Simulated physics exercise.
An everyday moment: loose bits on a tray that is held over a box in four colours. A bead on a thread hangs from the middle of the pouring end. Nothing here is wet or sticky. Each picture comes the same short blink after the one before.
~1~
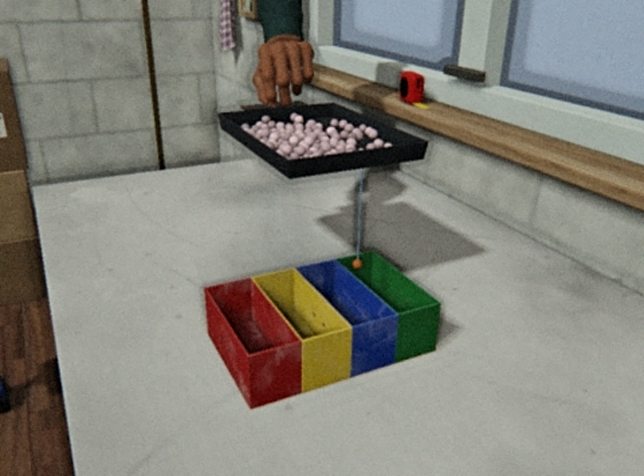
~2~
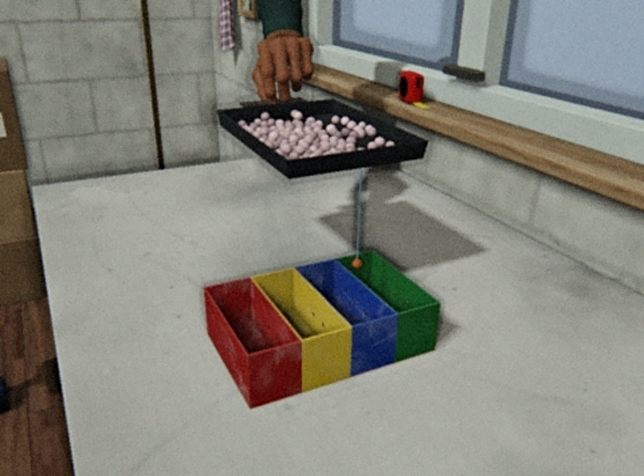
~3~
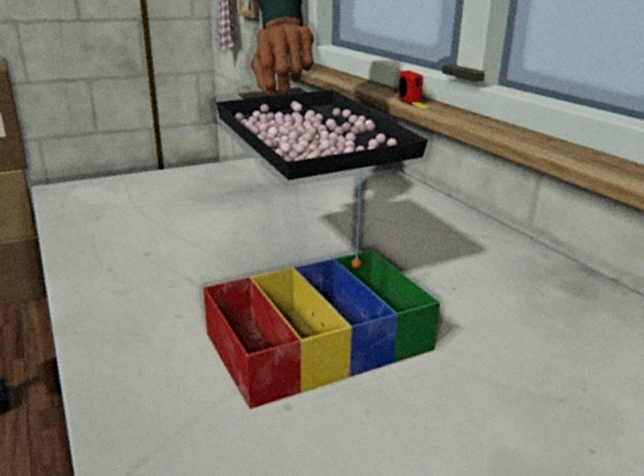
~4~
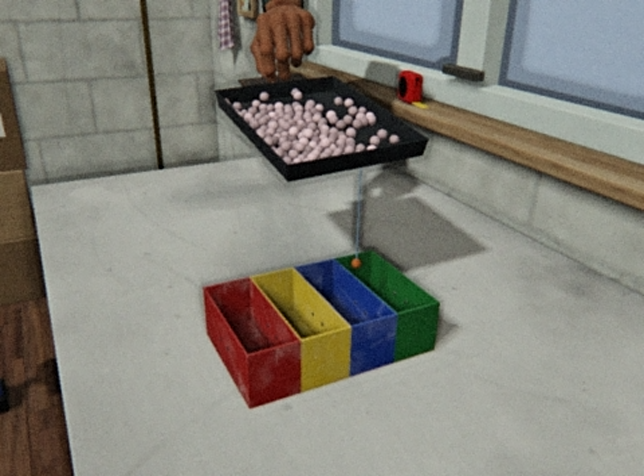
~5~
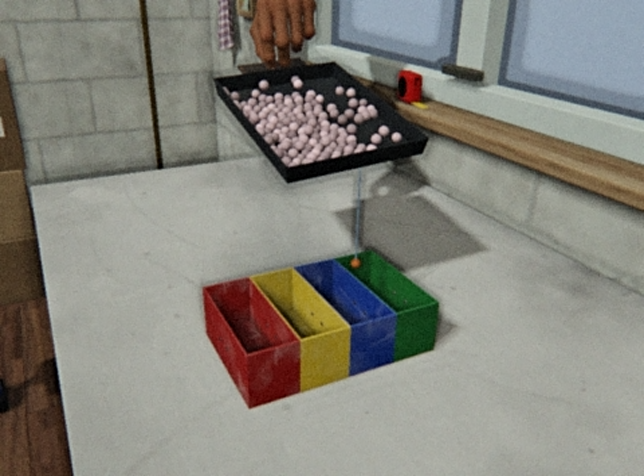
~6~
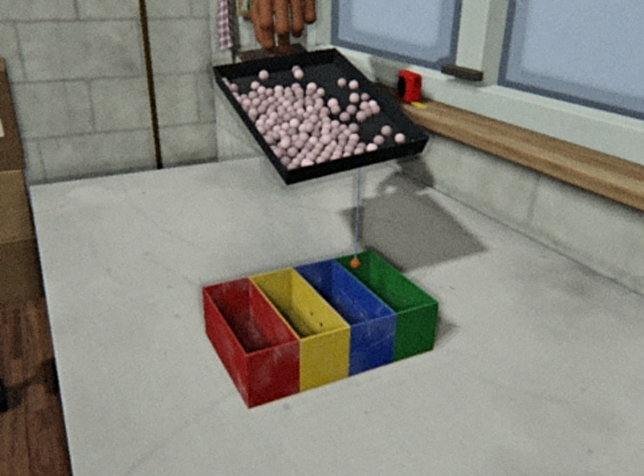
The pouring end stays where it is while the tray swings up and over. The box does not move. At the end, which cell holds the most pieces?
The yellow one ends fullest.
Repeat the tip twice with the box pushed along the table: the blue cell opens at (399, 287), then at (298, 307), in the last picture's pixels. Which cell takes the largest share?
One: That red cell. Two: That blue cell.
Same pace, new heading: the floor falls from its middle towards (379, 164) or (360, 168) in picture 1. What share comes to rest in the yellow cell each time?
Roughly 0 per cent, and 10 per cent.
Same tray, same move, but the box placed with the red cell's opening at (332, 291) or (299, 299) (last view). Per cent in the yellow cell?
In turn 10 and 30 in a hundred.
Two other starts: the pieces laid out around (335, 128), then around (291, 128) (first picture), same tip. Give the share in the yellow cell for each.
The first gives 50 %, the second 50 %.
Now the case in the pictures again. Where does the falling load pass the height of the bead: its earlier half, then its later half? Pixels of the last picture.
First near (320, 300), later near (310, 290).
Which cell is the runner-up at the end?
It is that blue cell.
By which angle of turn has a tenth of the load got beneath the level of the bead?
At about 85°.
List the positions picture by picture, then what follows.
In the first frame, corners of the pouring end near (289, 159) and (425, 141), level; middle of the load near (299, 142), sugar pearls; bead on its thread near (357, 264); red cell near (276, 370); yellow cell near (327, 355); blue cell near (374, 341); green cell near (418, 328).
In the second frame, corners of the pouring end near (289, 159) and (425, 140), level; middle of the load near (299, 140).
In the third frame, corners of the pouring end near (288, 161) and (425, 139), tipped barely, lowest at the left corner; middle of the load near (298, 136), a little on the move.
In the fourth frame, corners of the pouring end near (289, 163) and (425, 138), tipped a little, lowest at the left corner; middle of the load near (298, 130), a little on the move.
In the fifth frame, corners of the pouring end near (288, 166) and (425, 137), tipped a little, lowest at the left corner; middle of the load near (306, 128), a little on the move.
In the sixth frame, corners of the pouring end near (288, 169) and (426, 136), tipped clearly, lowest at the left corner; middle of the load near (307, 124), near a third on the move; red cell near (274, 369); yellow cell near (325, 354); blue cell near (372, 340); green cell near (415, 328).
Shortly afterwards, tray tipped steeply; all but a few on the tray; only a few in the yellow cell; only a few falling or outside the box.
Next, tray tipped past a quarter turn; a little on the tray; near a third in the yellow cell; near a quarter in the blue cell; a little in the red cell; only a few in the green cell; near a quarter falling or outside the box.
Some moments later, tray tipped past a quarter turn; near half in the yellow cell; near a quarter in the blue cell; a little in the red cell; a little in the green cell; a little falling or outside the box.
In the end, tray tipped past a quarter turn; near half in the yellow cell; near a quarter in the blue cell; a little in the red cell; a little in the green cell; a little outside the box.
